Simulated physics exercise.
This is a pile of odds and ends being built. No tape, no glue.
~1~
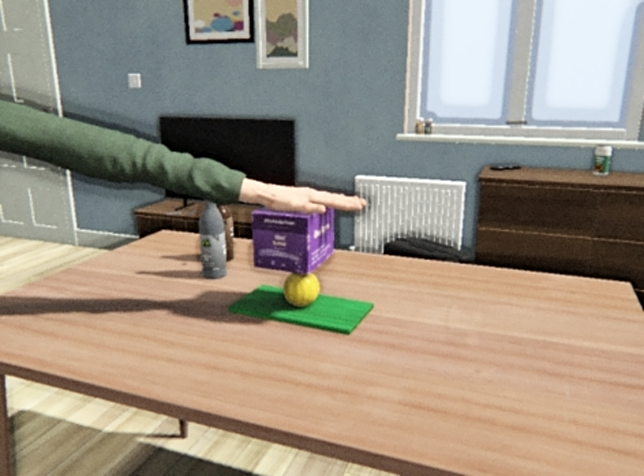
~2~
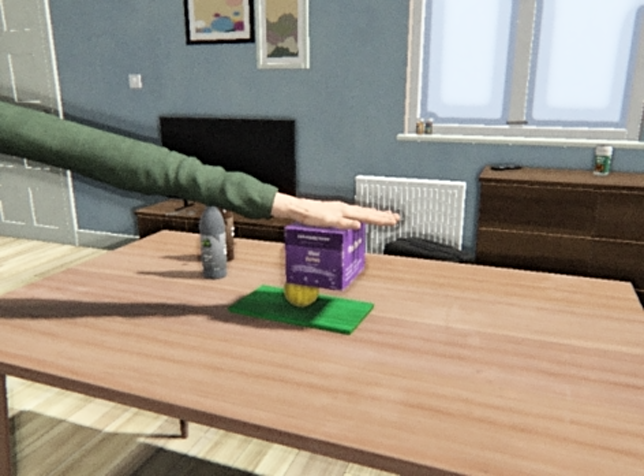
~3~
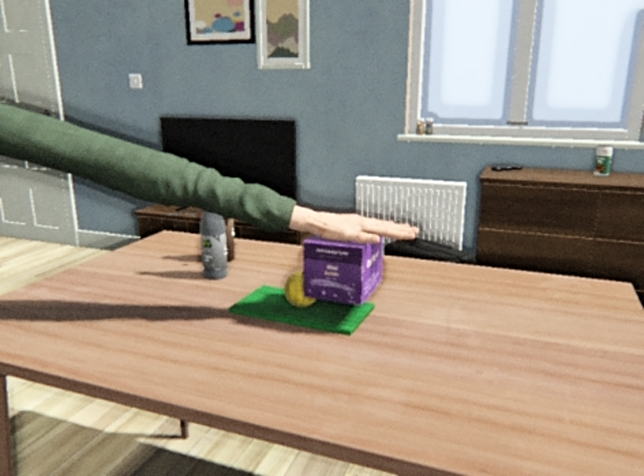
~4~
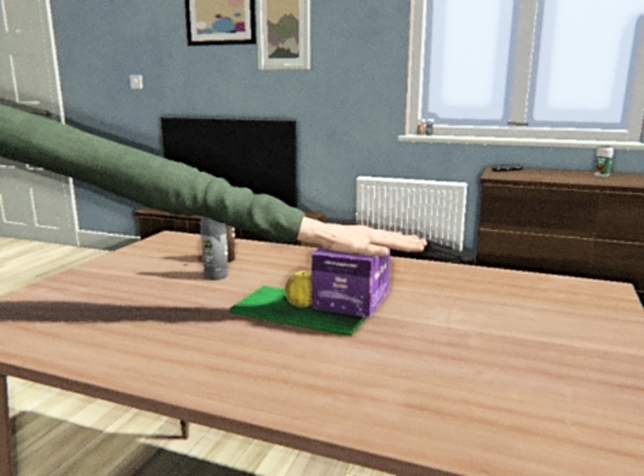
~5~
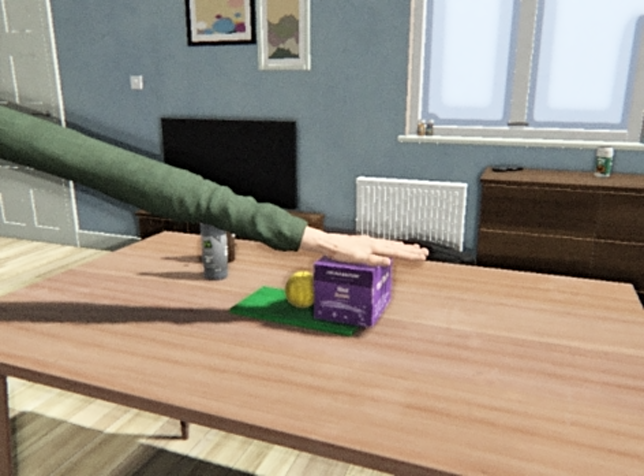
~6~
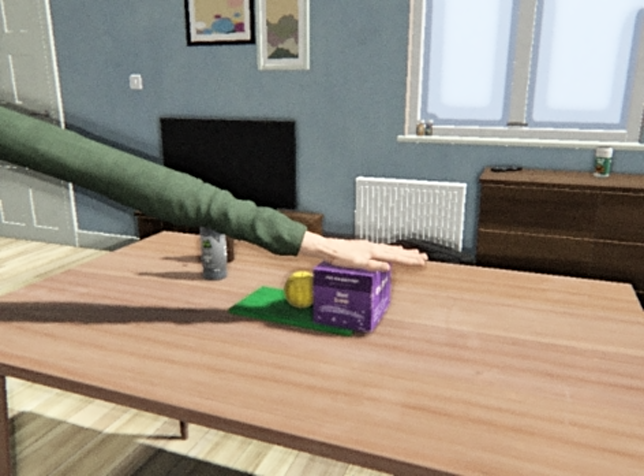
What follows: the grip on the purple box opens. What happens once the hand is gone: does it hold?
The pile stays up.
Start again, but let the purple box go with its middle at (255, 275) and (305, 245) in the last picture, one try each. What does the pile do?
First try: It stays up; second try: It gives way.
Then, 0.20 s past the last view, nothing moves.
Then, 0.50 s past the last view, purple box resting near (353, 288).
Finally, all 5 still in place. Final places as the last picture's camera would see them, purple box near (353, 288). The pile holds.
